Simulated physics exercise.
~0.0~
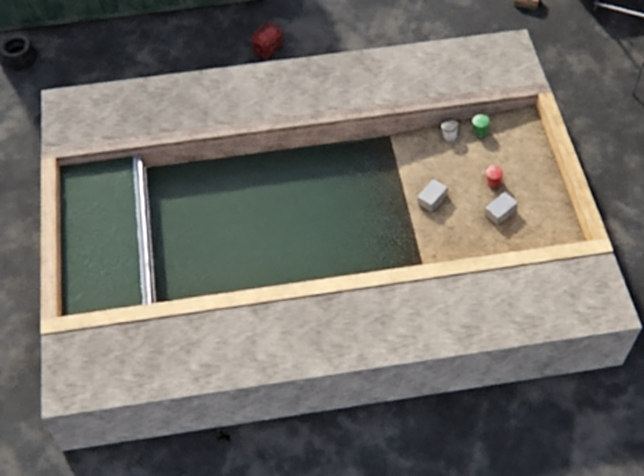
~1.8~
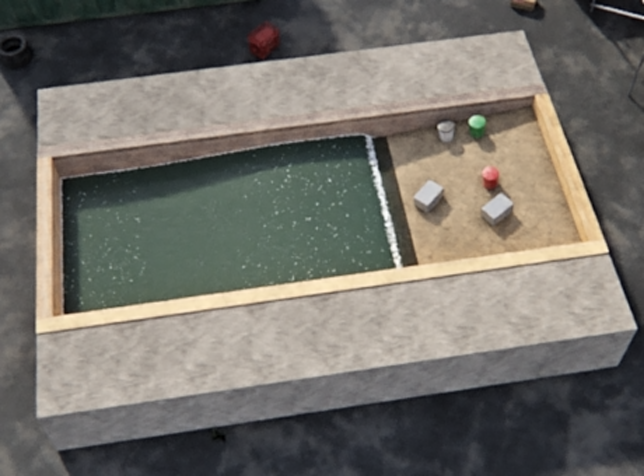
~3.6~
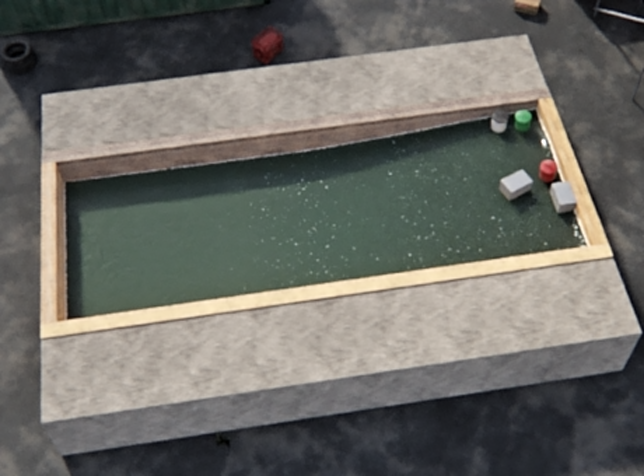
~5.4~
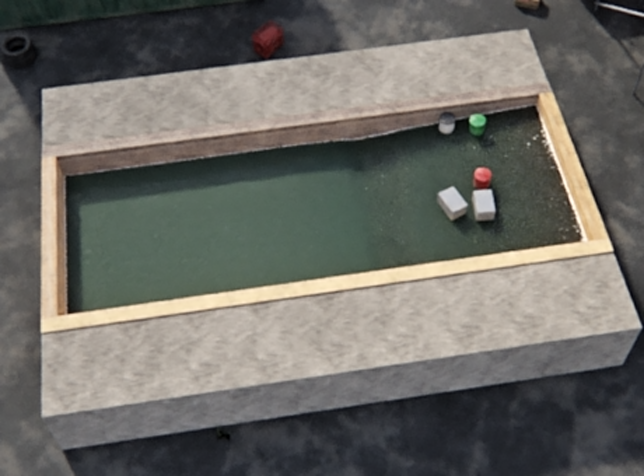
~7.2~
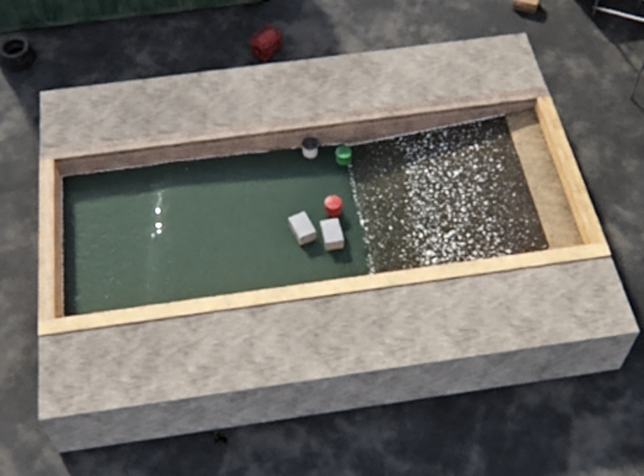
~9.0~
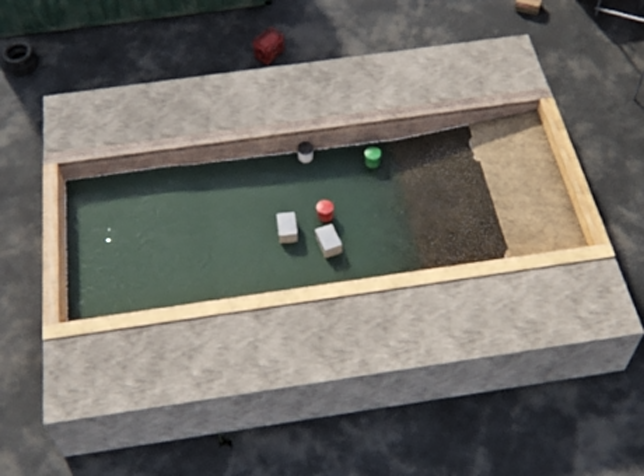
The clip opens on a long basin seen from above, with a pale barrier across the green water near its left end and three small pails and two grey crates resting on the sand at the right. With the barrier gone, a foamy wave front runs right to the edge of the dry sand. The water climbs the slope and pushes all five objects toward the right end. It then draws back, carrying them left past where they began and uncovering dark, wet sand. At the end they float well left of their starting places, the green pail having drifted slightly back right.
